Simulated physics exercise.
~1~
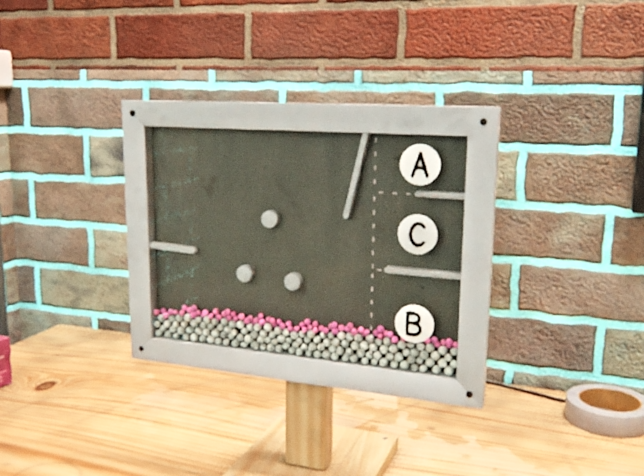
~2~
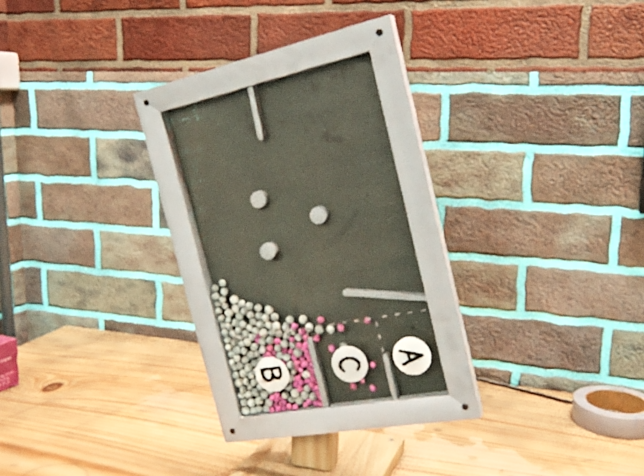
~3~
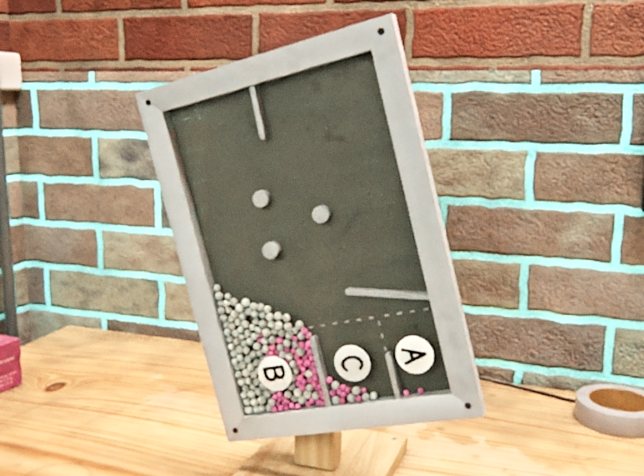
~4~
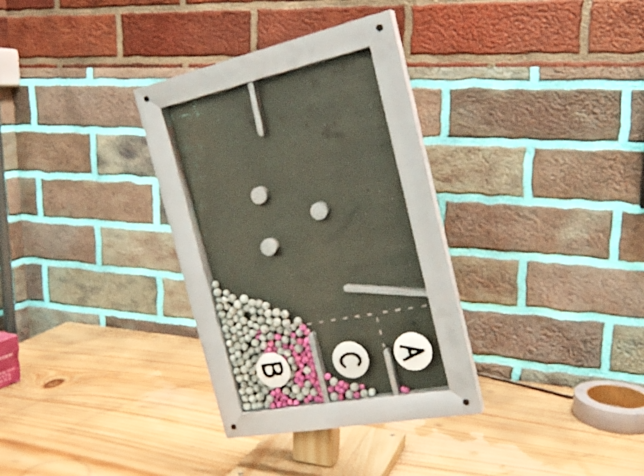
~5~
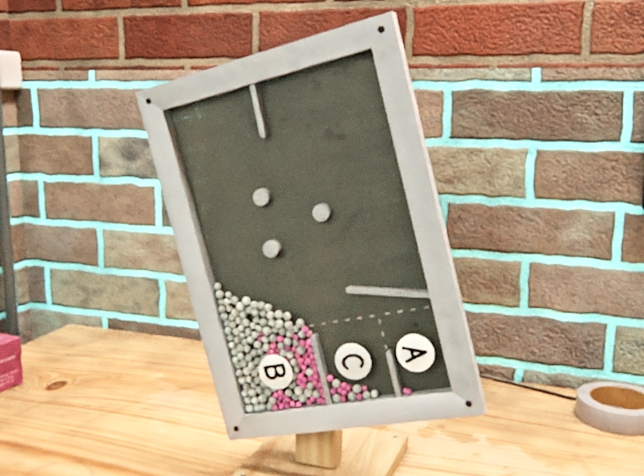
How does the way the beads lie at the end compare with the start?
At the start the beads lie in a low layer along the bottom of the board. At the end they are still low down and their middle has barely shifted, but they are heaped mostly in the lower left around B, with a few in the pockets beside it.
